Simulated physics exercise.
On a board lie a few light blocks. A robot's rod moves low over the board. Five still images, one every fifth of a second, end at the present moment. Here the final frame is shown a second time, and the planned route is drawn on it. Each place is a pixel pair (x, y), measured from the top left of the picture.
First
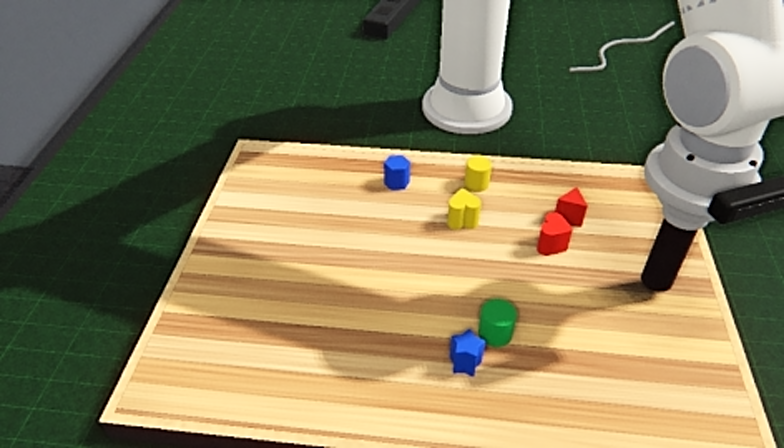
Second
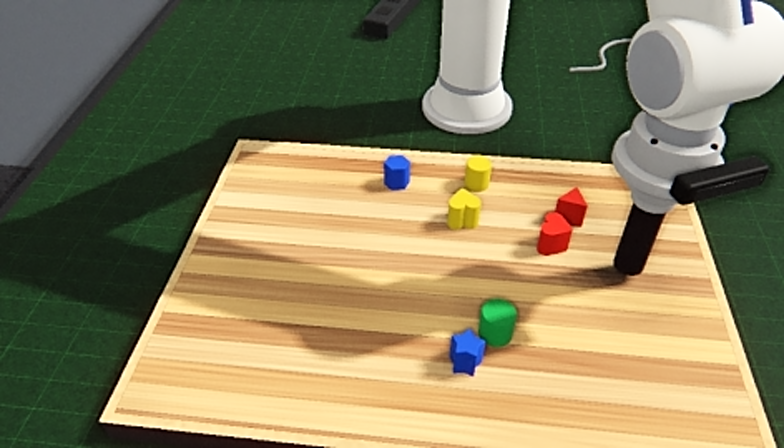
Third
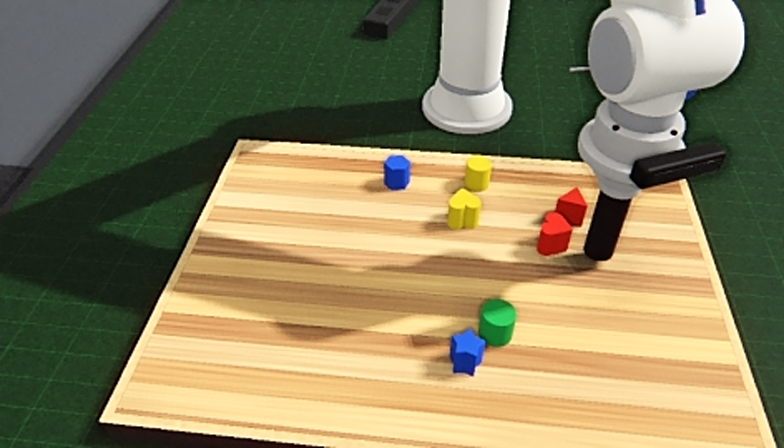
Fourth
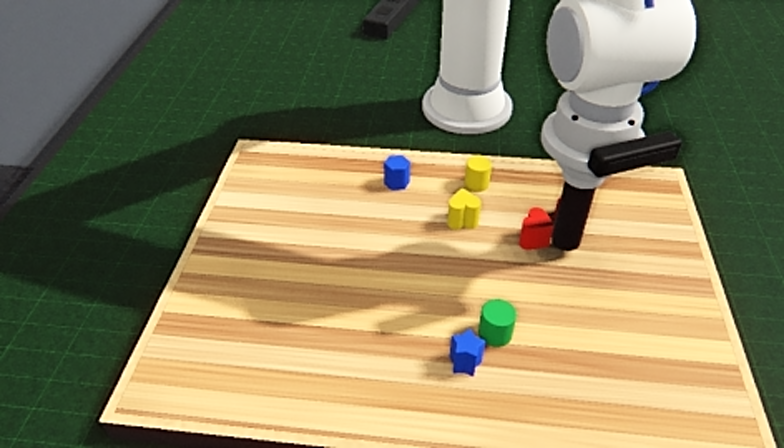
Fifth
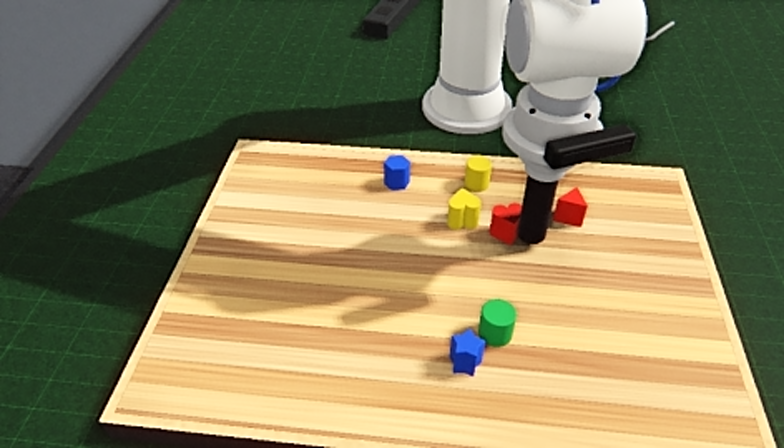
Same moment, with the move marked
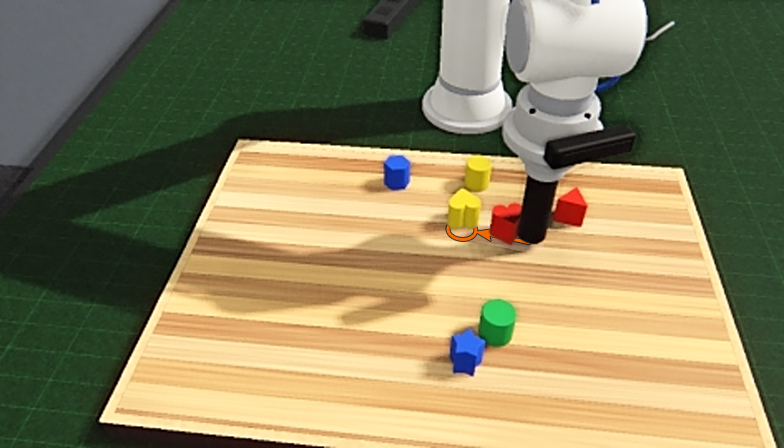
A robot arm's black rod moved left across the wooden board, reached the red heart block, and pushed it a short way left, away from the red triangular block and closer to the yellow heart.
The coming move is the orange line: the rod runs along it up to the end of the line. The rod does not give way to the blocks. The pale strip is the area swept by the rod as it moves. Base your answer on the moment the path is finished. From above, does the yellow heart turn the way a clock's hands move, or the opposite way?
Rotates counter-clockwise.
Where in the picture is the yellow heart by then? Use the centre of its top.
Its top middle is near (432, 187).
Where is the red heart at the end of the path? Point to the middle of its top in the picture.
The red heart ends near (458, 191).
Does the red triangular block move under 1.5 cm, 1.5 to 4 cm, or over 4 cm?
The best fit is under 1.5 cm.
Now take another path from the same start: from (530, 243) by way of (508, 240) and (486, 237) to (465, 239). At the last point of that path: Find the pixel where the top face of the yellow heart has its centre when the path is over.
At (443, 191).
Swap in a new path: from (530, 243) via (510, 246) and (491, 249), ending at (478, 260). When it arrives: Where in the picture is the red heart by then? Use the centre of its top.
My prediction: (492, 208).
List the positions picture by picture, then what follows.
Lower end of the rod (656, 281), tops of blocks, yellow heart (465, 200), red heart (556, 224), red triangular block (574, 197), in the first frame.
Rod (628, 265), blocks as before, in the second frame.
Rod (598, 251), blocks as before, in the third frame.
Rod (566, 241), red heart (538, 219), in the fourth frame.
Rod (531, 234), yellow heart (465, 200), red heart (509, 212), red triangular block (574, 197), in the fifth frame.
The drawn path runs from (530, 243) directly to (462, 230).
What follows on the original path. Halfway along, rod (496, 227); yellow heart (445, 193); red heart (476, 202), turned 15° clockwise.
At the end, rod (463, 221); yellow heart (432, 187), turned 55° anticlockwise; red heart (458, 191), turned 50° clockwise; red triangular block not moved.
